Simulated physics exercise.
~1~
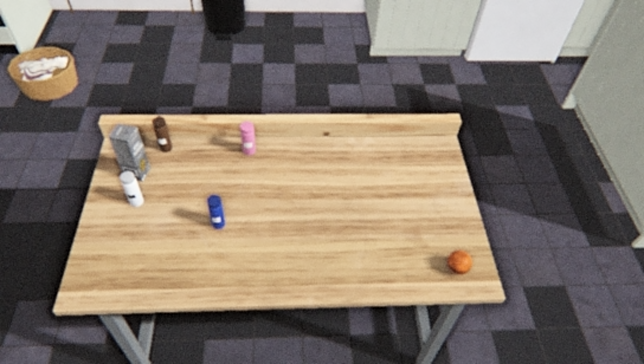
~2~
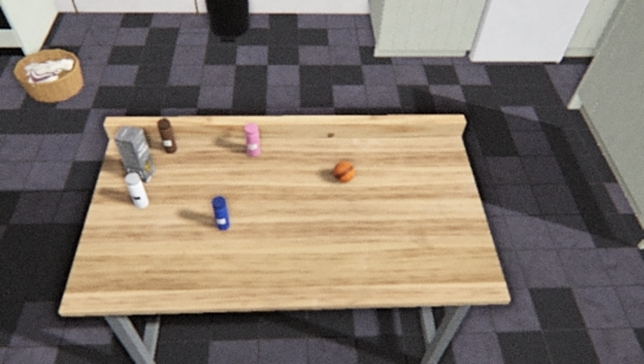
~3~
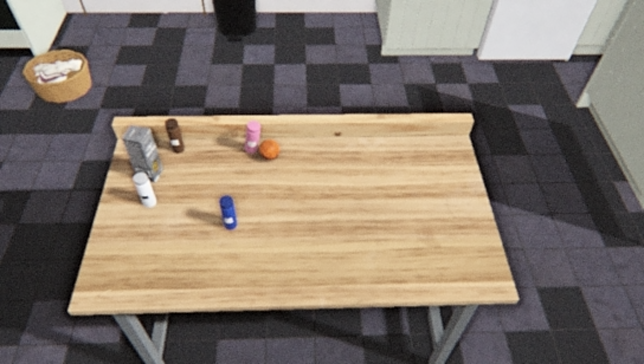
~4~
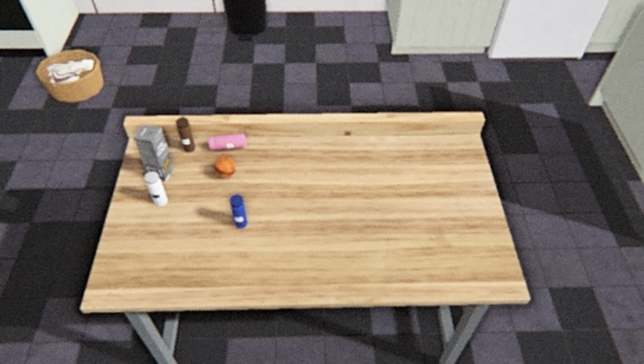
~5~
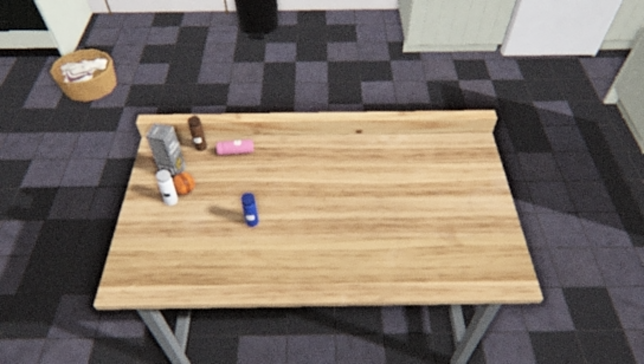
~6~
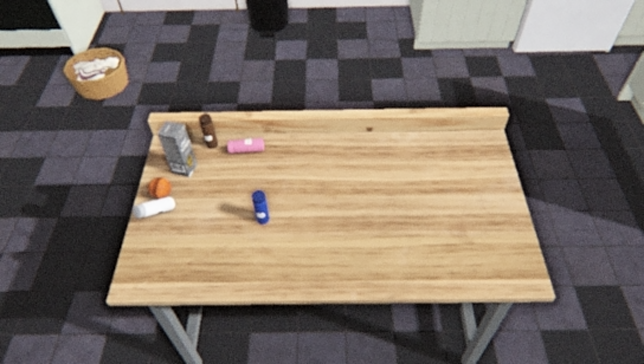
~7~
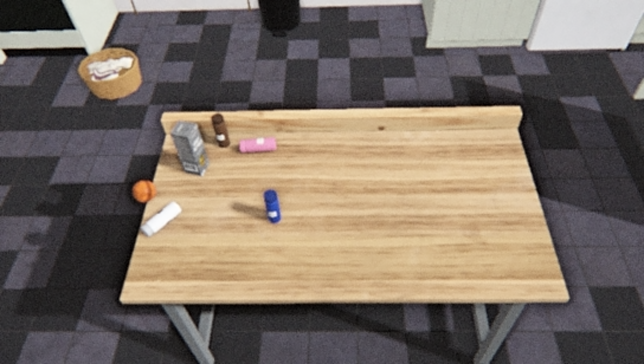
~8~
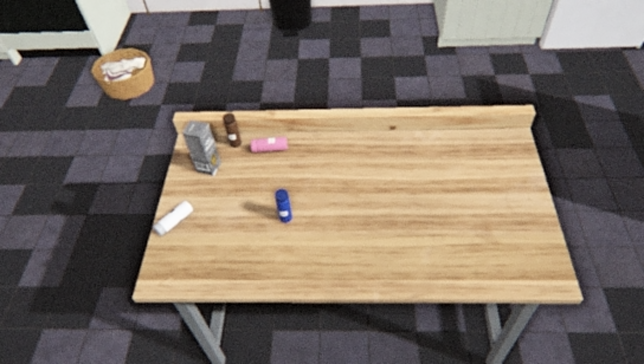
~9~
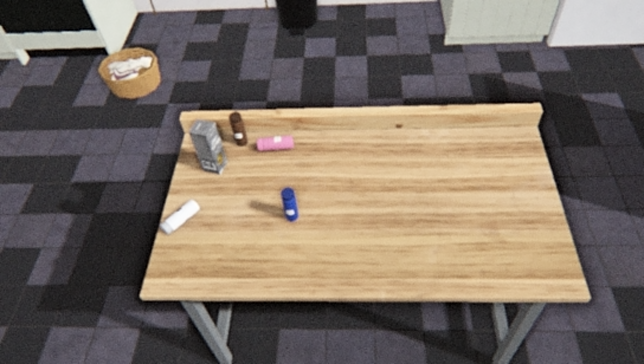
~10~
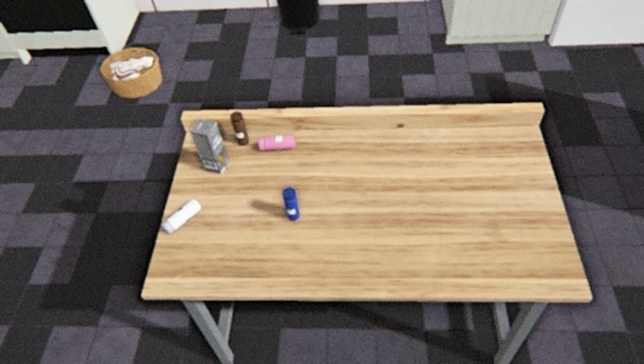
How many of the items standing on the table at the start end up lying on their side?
Two of them end up on their side, the pink shaker and the white shaker.
